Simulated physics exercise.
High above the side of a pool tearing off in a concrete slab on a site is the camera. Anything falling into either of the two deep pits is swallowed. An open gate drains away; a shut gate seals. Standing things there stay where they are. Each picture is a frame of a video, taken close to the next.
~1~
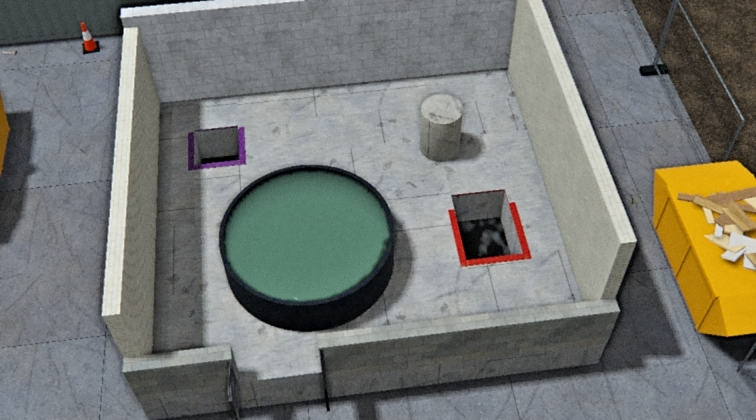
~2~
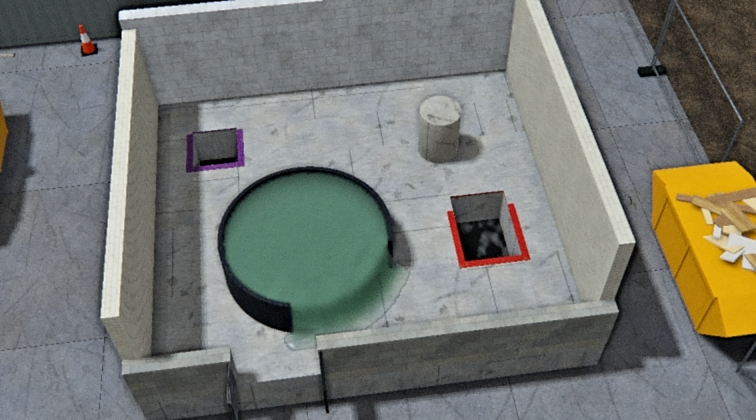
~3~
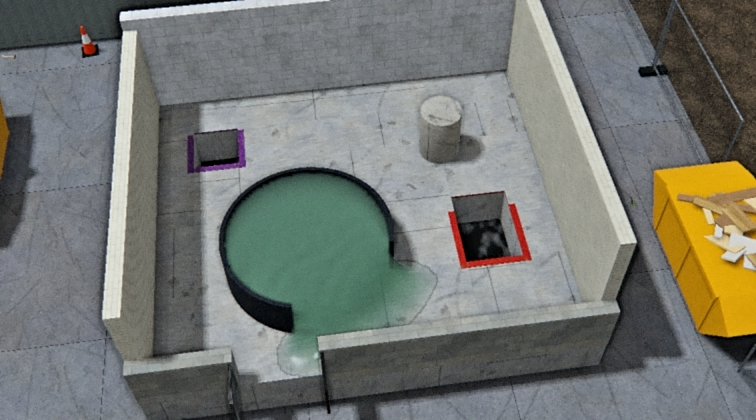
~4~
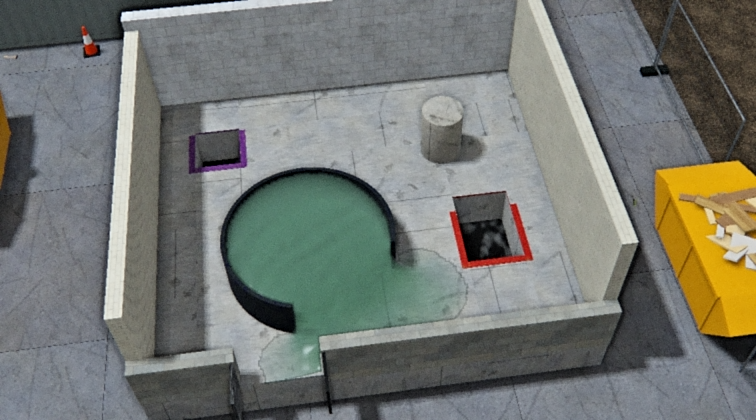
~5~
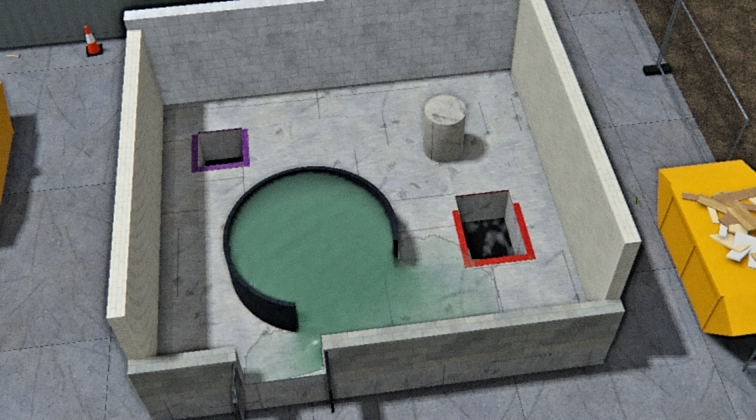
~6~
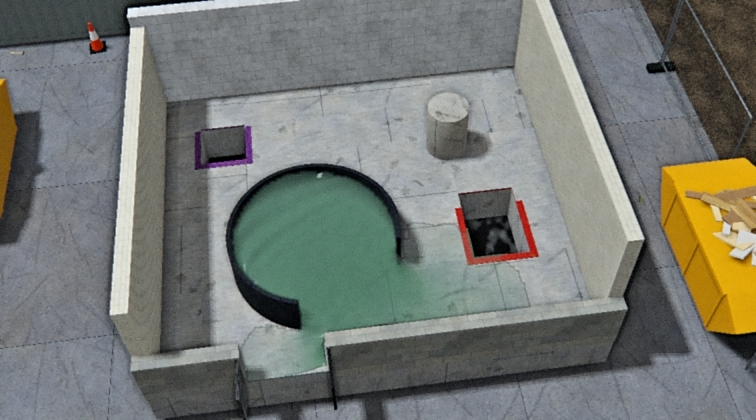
Green water in a round, dark-walled pool breaks out through an opening at the front right, then spreads across the concrete slab toward the low front wall and rightward below the red-edged pit as the pool's surface ripples.
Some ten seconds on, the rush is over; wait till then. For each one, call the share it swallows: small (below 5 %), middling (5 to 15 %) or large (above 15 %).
Calls: Gate - large; purple pit - small; red pit - large.
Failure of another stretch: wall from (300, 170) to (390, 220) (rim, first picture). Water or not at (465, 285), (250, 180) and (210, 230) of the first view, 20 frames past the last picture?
Unsoaked, then unsoaked, then unsoaked.
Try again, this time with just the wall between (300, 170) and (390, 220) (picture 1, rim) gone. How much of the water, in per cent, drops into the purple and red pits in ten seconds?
The purple pit gets 12 per cent and the red pit 40 per cent.
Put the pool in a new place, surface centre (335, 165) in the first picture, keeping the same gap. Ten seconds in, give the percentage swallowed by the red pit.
Red: 45 %.
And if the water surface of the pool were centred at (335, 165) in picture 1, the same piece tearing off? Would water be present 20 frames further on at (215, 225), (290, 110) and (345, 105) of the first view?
In sequence: Unflooded, next unflooded, then unflooded.
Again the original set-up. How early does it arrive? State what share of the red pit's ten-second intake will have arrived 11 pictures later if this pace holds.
About 5 per cent.
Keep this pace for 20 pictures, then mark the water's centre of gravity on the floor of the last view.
That puts it at around (412, 265).
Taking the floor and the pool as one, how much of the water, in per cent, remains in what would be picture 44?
Estimate: 58 per cent.
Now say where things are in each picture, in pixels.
In the first picture, the round pool at (307, 233) is whole and still.
In the second picture, the front is at a hidden place, out from the gap at (356, 307).
In the third picture, water pours out at (358, 308) and has run to a hidden place.
In the fourth picture, the front is at (457, 279), out from the gap at (359, 310).
In the fifth picture, water pours out at (362, 309) and has run to (485, 278).
In the sixth picture, the front is at a hidden place, out from the gap at (365, 306).
A moment on, water covers 20 % of the floor; the gate 4 %, the purple pit 0 %, the red pit 0 %.
Next, water covers 30 % of the floor; the gate 8 %, the purple pit 0 %, the red pit 1 %.
Then, water covers 45 % of the floor; the gate 12 %, the purple pit 0 %, the red pit 10 %.
Later, water covers 75 % of the floor; the gate 17 %, the purple pit 0 %, the red pit 25 %.
In the end, water covers 100 % of the floor; the gate 20 %, the purple pit 3 %, the red pit 36 %.
